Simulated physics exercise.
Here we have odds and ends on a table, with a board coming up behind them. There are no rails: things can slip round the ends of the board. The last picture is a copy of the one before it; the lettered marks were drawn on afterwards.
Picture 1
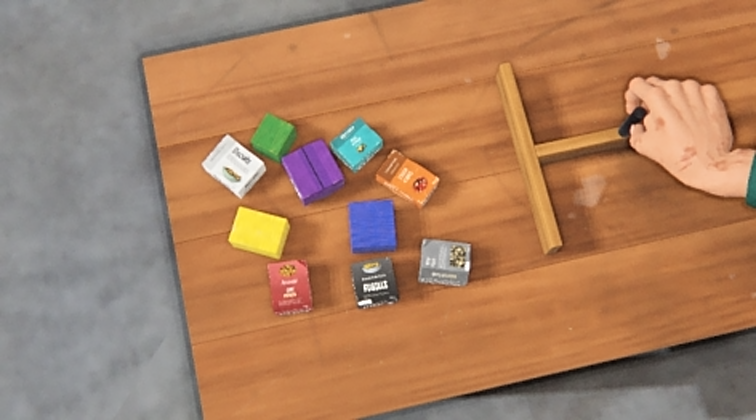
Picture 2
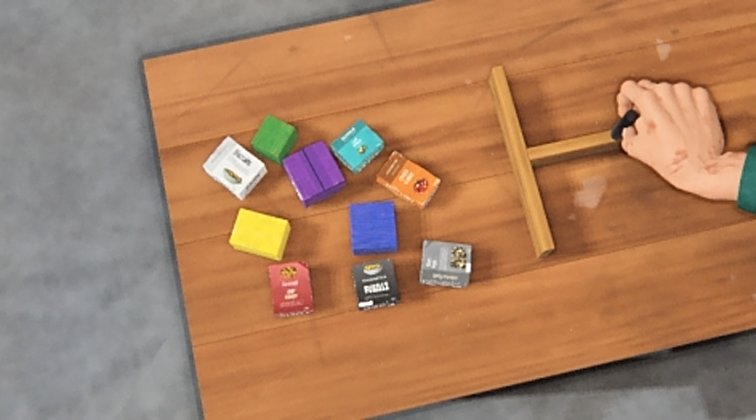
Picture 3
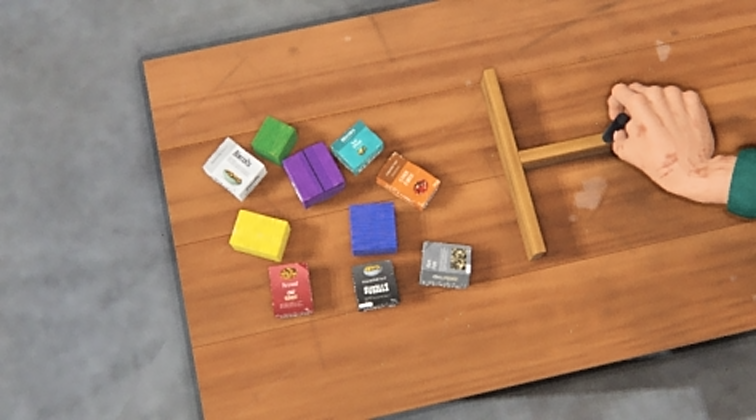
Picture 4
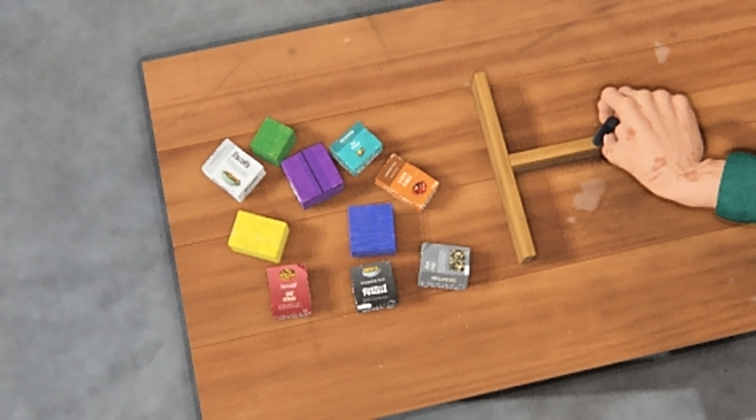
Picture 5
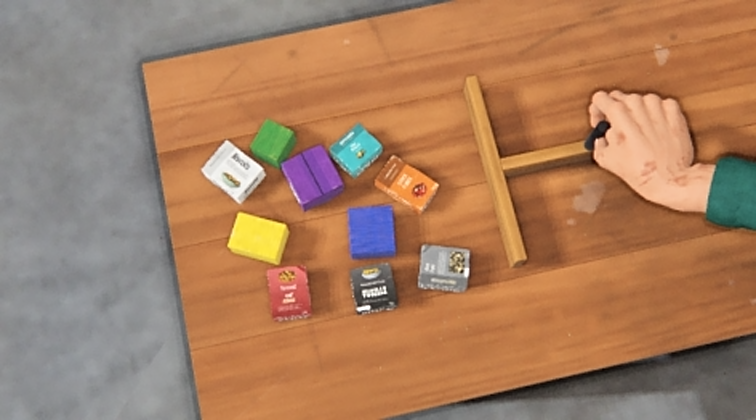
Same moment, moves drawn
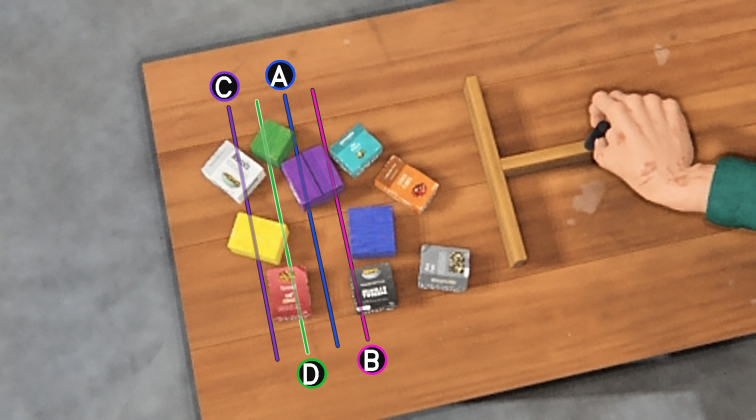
On a brown wooden tabletop above a grey floor, seen from above at a slight tilt, a steady view takes in a loose cluster of small boxes and blocks. White, green, purple, teal and orange items sit above yellow and blue blocks, with red, black and grey packets below. From the right, a hand gripping a T-shaped wooden pusher slides its board slowly leftward, leaving the cluster untouched.
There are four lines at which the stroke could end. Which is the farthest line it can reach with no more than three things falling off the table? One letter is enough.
C.
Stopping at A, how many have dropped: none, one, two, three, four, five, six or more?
By then, none.
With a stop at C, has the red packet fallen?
By then, yes.
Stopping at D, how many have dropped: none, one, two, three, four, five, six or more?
By then, none.
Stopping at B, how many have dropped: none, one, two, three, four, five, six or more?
The count is none.
On the copy, A at (310, 216); B at (339, 210); C at (252, 229); D at (281, 222).
On C. First, board (409, 184); black packet (356, 293); grey packet (399, 282).
Then, board (321, 203); red packet (225, 310); white packet (209, 168).
Finally, board (252, 218); yellow block over the edge; red packet over the edge; three fallen.
By contrast, A is within the limit but short; B is within the limit but short; D is within the limit but short.
